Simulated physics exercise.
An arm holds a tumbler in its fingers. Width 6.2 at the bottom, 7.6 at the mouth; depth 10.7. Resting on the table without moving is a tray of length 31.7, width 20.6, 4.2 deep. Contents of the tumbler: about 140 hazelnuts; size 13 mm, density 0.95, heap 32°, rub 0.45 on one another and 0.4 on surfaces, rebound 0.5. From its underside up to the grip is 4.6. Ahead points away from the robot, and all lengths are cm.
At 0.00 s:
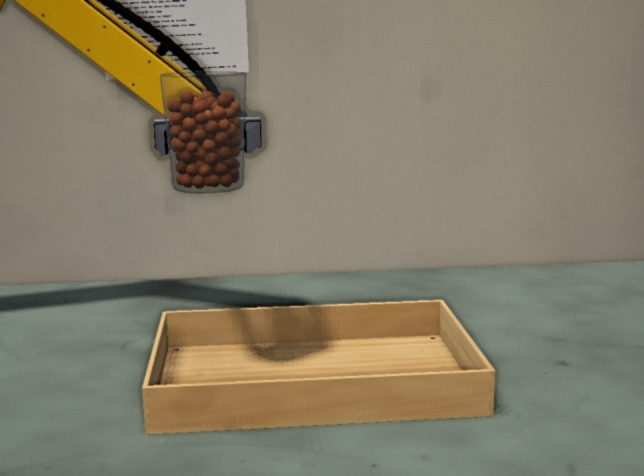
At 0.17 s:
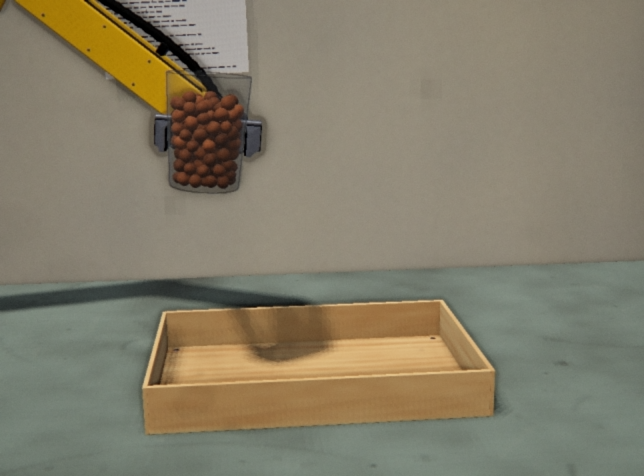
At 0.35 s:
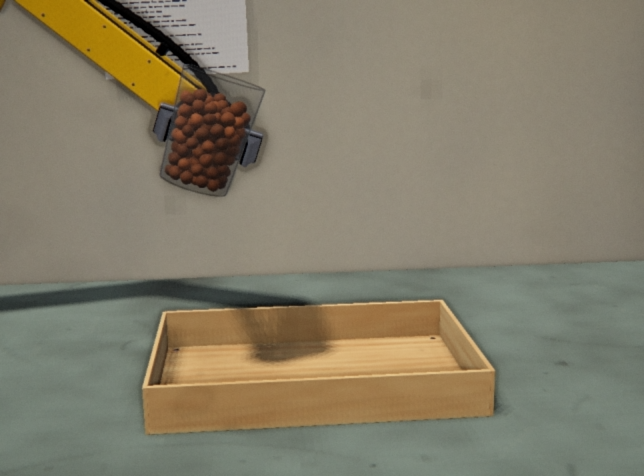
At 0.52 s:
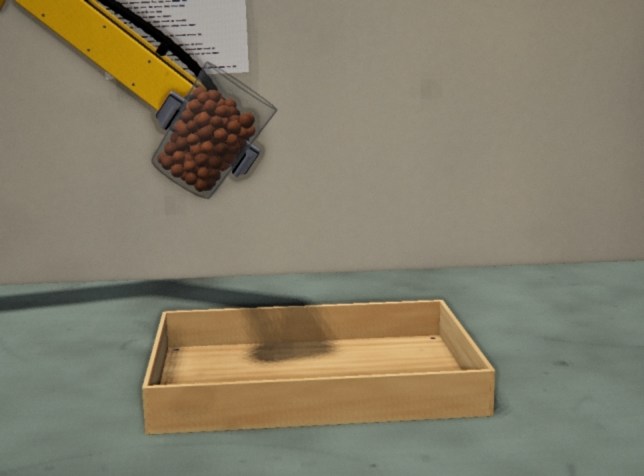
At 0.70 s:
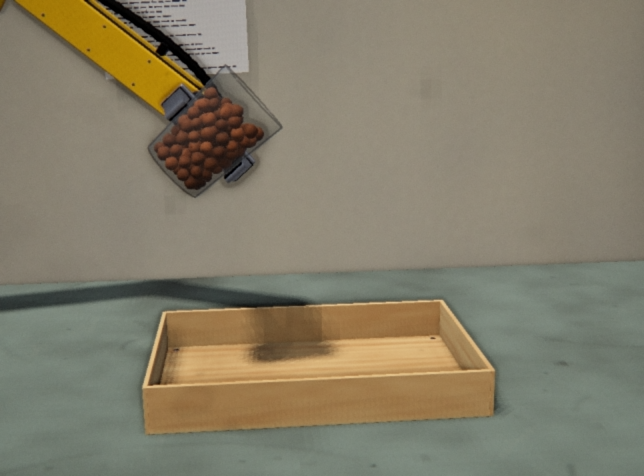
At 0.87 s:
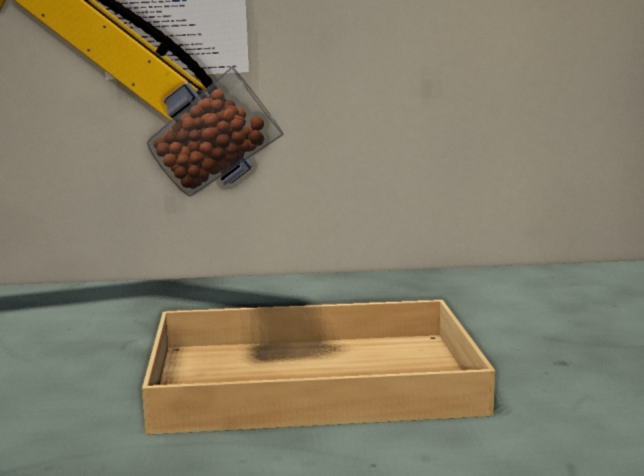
To begin with, a yellow robotic arm holds a clear tumbler full of round brown nuts upright above a shallow wooden tray on a greenish table. The arm then tilts the tumbler steadily to the right, and the nuts shift inside it until it leans steeply, while the empty tray stays still.
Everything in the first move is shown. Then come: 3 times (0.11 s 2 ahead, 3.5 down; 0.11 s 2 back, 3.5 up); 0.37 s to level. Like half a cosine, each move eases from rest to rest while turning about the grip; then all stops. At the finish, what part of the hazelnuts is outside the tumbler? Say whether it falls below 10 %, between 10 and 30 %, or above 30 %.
It falls below 10 %.
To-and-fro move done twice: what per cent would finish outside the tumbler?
Roughly 0 percent.
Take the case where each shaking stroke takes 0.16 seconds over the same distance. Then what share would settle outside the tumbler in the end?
0 %.
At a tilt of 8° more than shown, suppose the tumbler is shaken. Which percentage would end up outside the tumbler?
Estimate: Close to 5 per cent.
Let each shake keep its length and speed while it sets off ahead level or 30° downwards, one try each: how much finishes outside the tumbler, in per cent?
Result: Approx. 20 % and 5 %, one try each.
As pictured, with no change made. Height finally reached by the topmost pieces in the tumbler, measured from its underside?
Roughly 10.0 cm.
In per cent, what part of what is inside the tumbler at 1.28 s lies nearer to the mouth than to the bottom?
Roughly 45 %.
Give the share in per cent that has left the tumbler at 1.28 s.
Around 0 percent at that moment.
After 1.28 s, tilted 54° forward, highest piece 28 above the table; 137 in the tumbler.
After 1.69 s, tilted 32° forward, highest piece 29 above the table; 137 in the tumbler.
After 2.10 s, level, highest piece 30 above the table; 137 in the tumbler.
After 3.15 s, level, highest piece 30 above the table; 137 in the tumbler.
At rest, 137 in the tumbler. That is 0 % outside the tumbler.
